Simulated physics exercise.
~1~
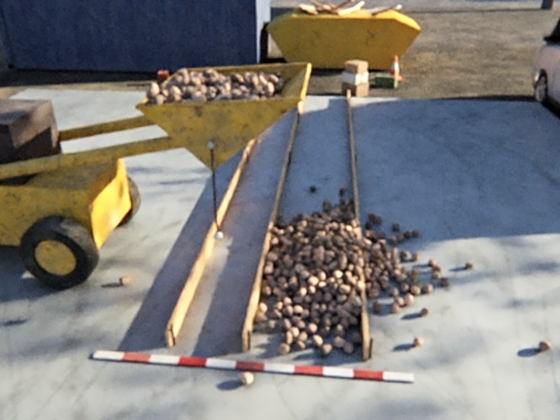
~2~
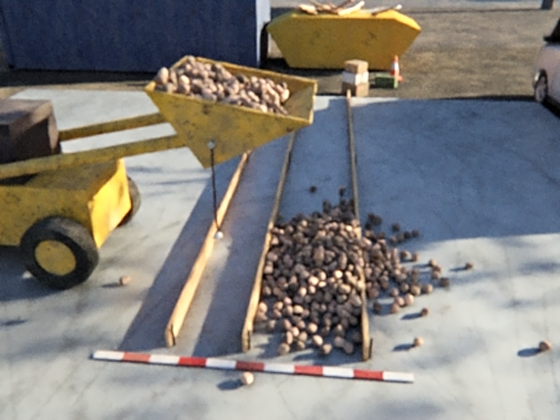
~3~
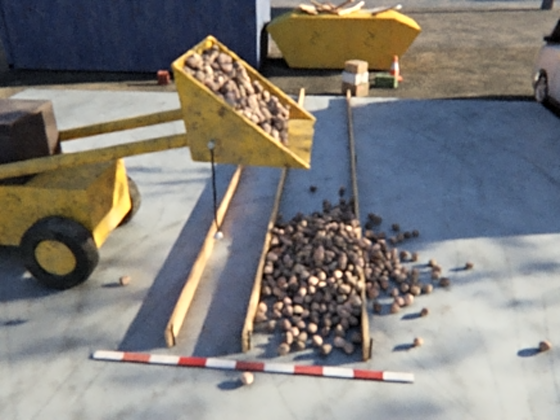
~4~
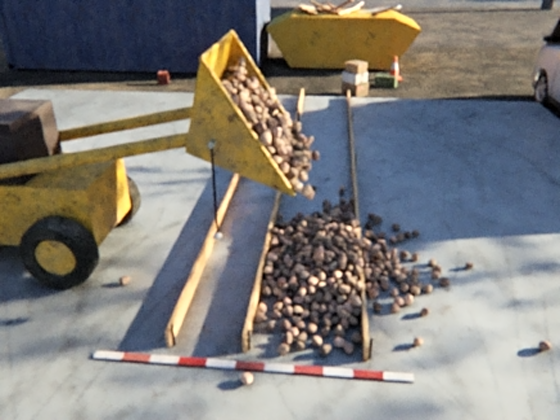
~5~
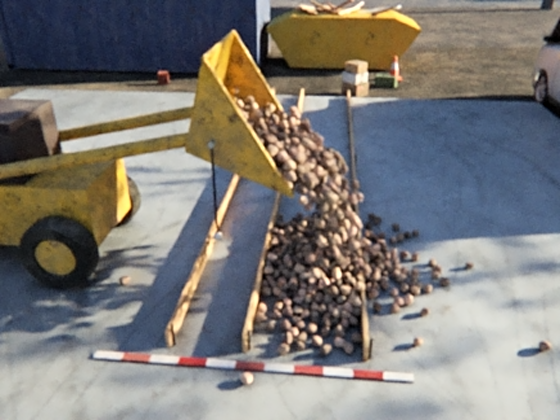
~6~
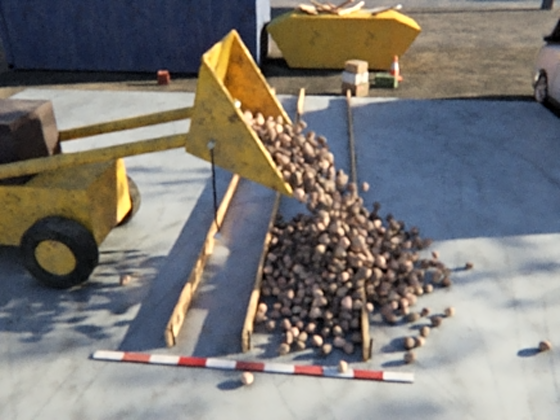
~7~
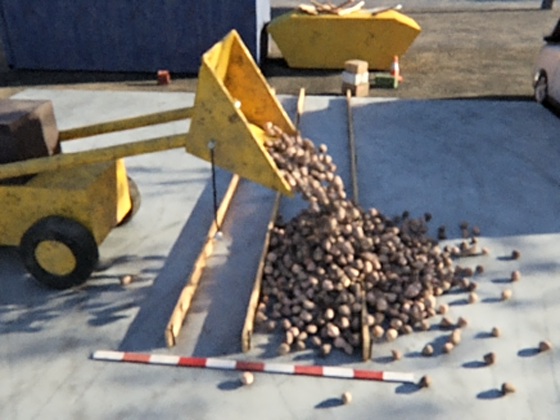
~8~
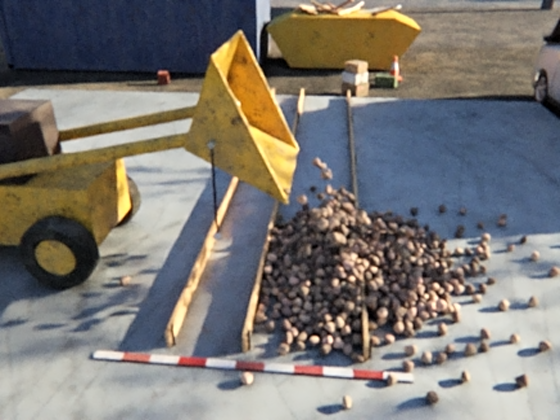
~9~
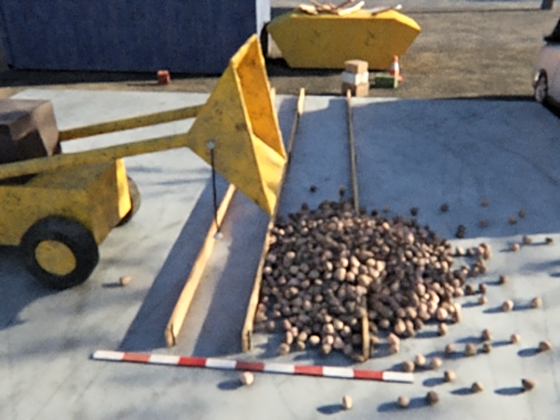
A yellow loader stands at the left of a sunlit grey concrete yard, seen from above, its raised bucket heaped with round brownish stones. Three wooden boards lie on the ground beyond a red and white striped staff, and an earlier pile of stones rests around the right-hand board, with a yellow skip behind. The bucket tips forward and stones start sliding over its lip onto the pile. It holds briefly as they keep pouring, then tilts more steeply and empties. The heap ends broader, spilling well past the last board, with loose stones scattered to the right.
